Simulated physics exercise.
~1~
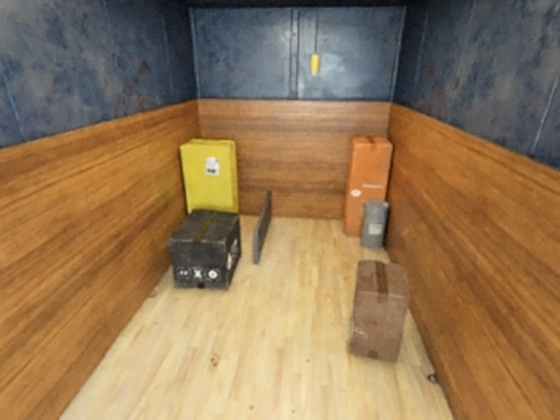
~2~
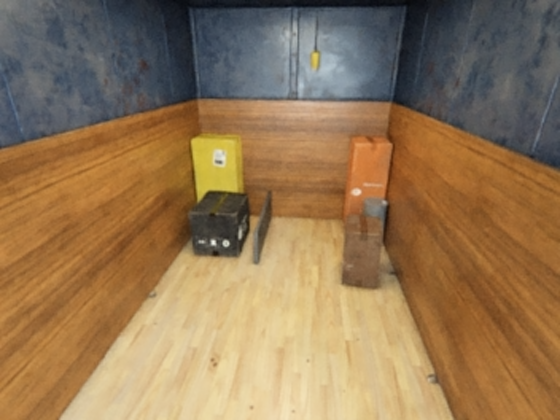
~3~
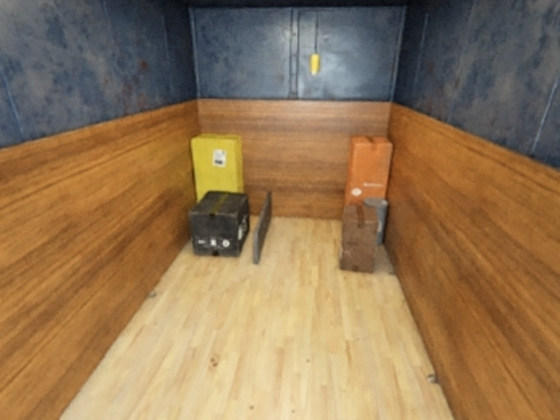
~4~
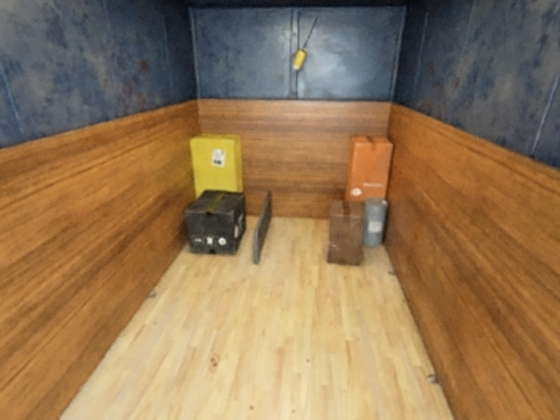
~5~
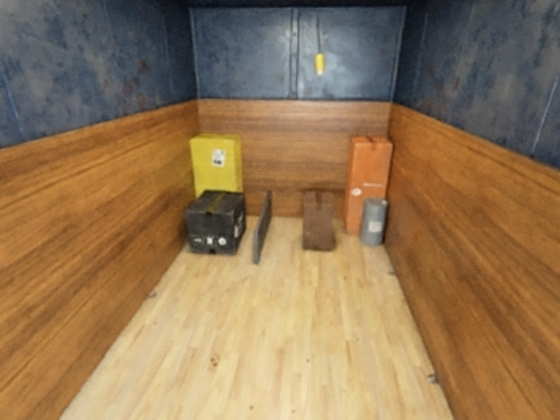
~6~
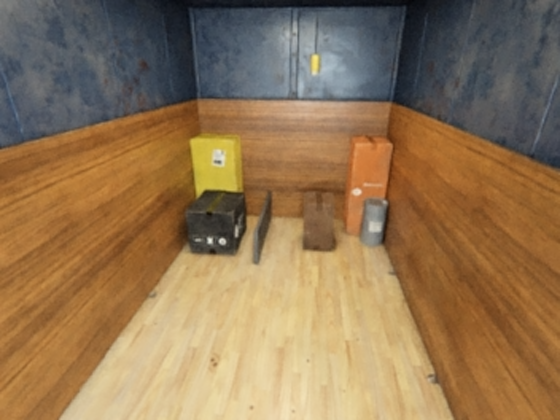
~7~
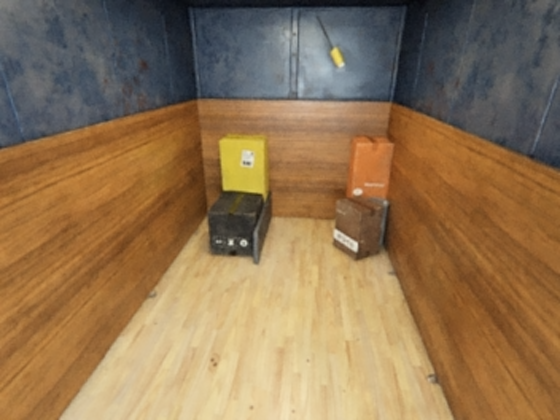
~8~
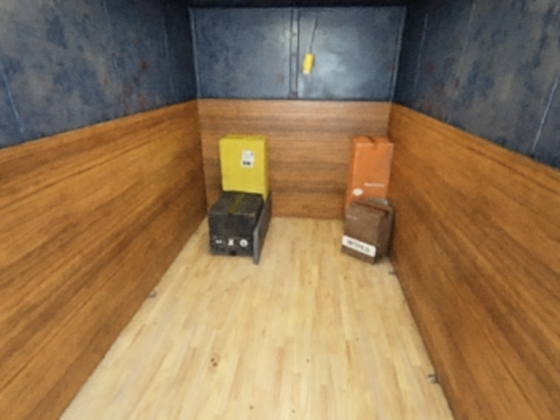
A brown box slid up the van's wooden floor towards the cab, drifted left, then swung back right to rest before the upright orange box, while the black and yellow boxes also shifted forwards and later moved right, ending beside the low board.
